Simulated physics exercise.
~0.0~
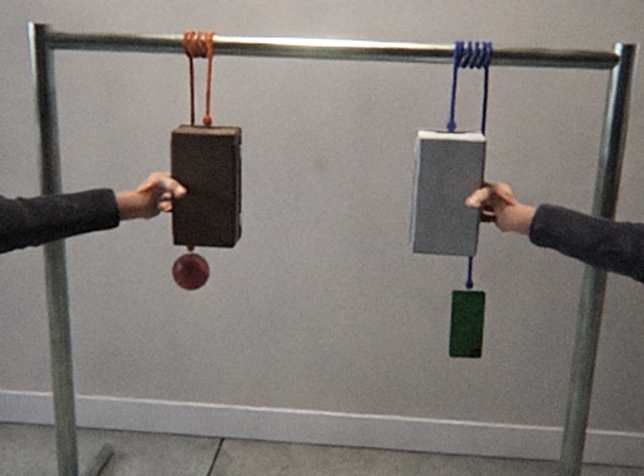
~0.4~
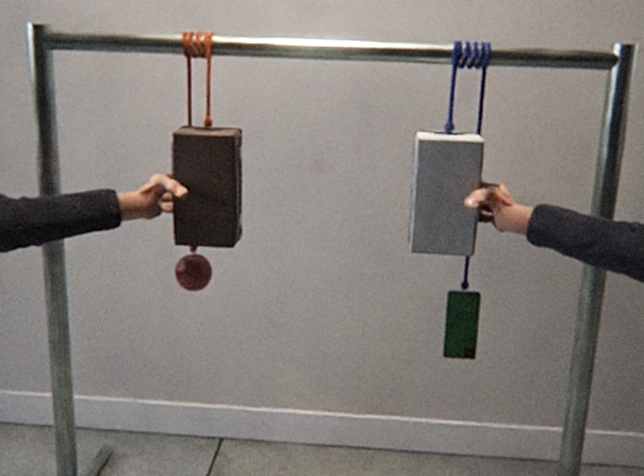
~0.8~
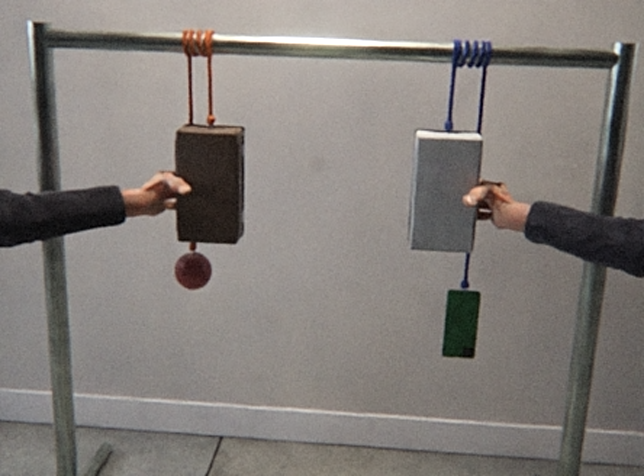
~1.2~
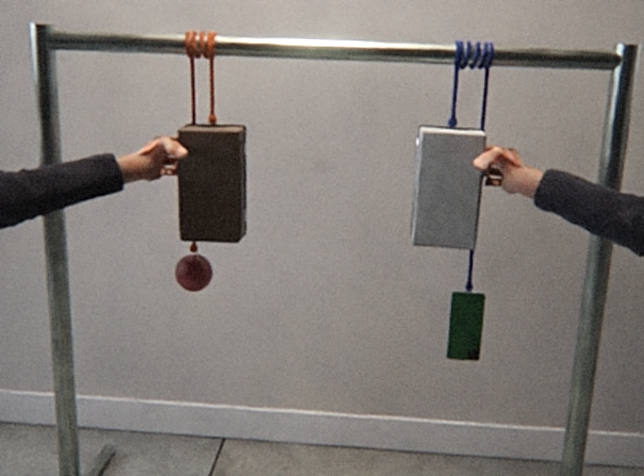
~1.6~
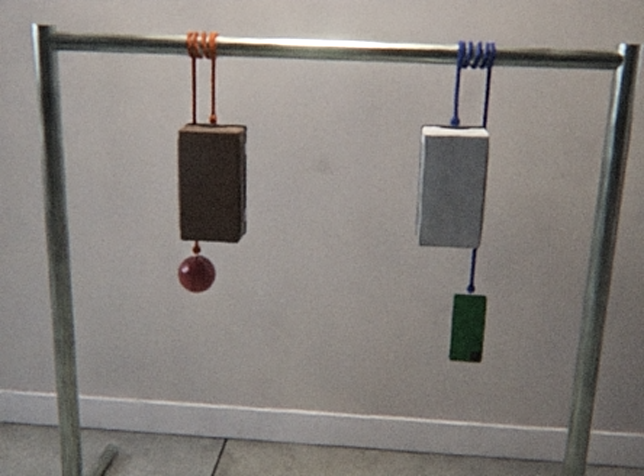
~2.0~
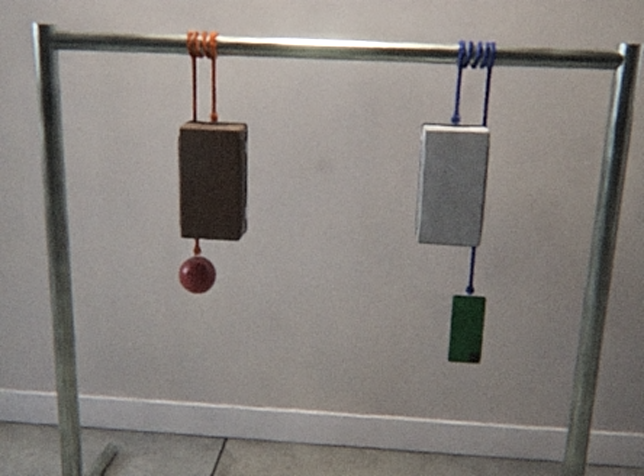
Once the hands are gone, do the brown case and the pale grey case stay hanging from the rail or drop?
Both stay hanging. The brown case on the left and the pale grey case on the right are still held up by their cords.
